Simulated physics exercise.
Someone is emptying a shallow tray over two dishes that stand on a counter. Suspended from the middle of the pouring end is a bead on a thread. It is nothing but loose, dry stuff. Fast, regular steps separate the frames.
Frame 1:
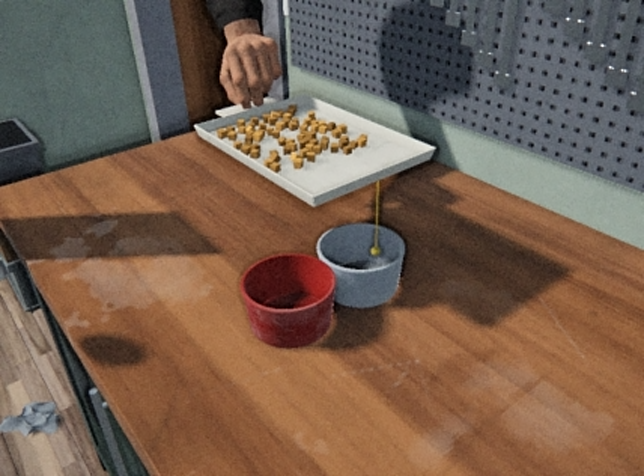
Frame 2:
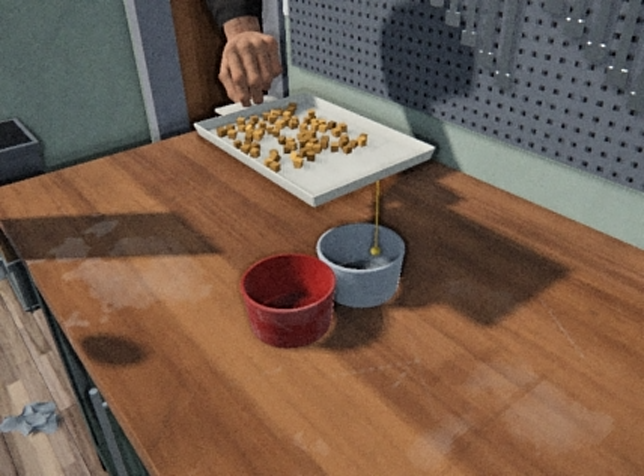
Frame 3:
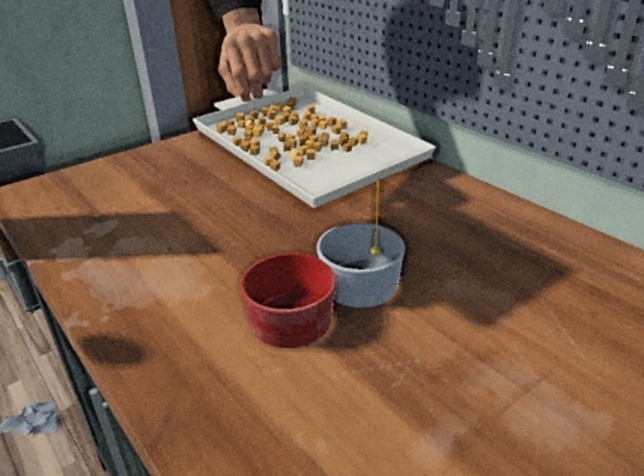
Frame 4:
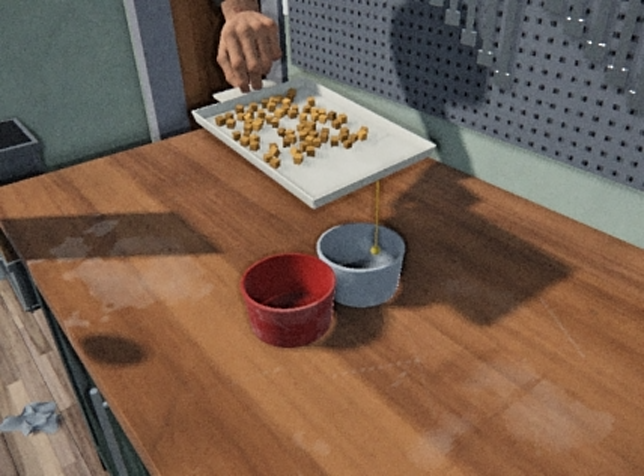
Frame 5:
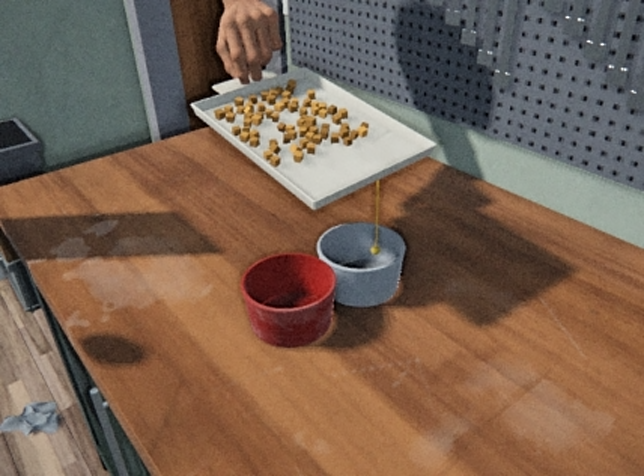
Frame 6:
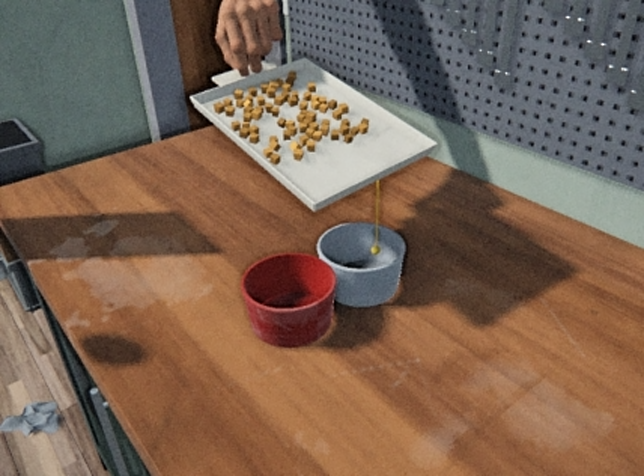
A wooden counter beside a grey pegboard and a green wall is seen from above at an angle, the view staying still. A hand at the back holds a white tray of golden-brown croutons above a red dish on the left and a blue-grey one on the right, a yellow bead hanging from its front edge. The hand steadily raises the tray's far end, tilting it slightly toward the left front corner, while the croutons barely shift.
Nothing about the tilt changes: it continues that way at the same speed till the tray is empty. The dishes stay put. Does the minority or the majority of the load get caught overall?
The minority of it gets caught.
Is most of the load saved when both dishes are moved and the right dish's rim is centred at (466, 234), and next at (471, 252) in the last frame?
With the first shift the pair saves less than a half; with the second, less than a half.
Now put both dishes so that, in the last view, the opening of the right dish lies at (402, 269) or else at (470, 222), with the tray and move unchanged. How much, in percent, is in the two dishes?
90 per cent the first time, 0 per cent the second time.
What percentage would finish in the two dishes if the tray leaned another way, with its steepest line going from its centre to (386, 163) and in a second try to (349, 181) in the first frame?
0 % and 10 %.
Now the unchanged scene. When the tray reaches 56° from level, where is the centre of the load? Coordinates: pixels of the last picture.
The load is centred around (328, 174).
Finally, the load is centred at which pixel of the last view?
The centre comes to rest close to (358, 375).
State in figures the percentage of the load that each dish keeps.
For the left dish 30 per cent, for the right dish 0.
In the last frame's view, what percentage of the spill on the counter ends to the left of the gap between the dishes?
I'd say some 20 in a hundred.
Just after the last frame, tray tipped steeply; almost all on the tray; about a tenth outside both; about a tenth in the air.
A moment on, tray tipped right over; roughly half on the tray; about a tenth in the left dish; roughly a third outside both; about a tenth in the air.
Further on, tray tipped past a quarter turn; roughly a quarter in the left dish; just a few in the right dish; roughly two thirds outside both.
When it is over, tray tipped past a quarter turn; roughly a quarter in the left dish; just a few in the right dish; roughly two thirds outside both.
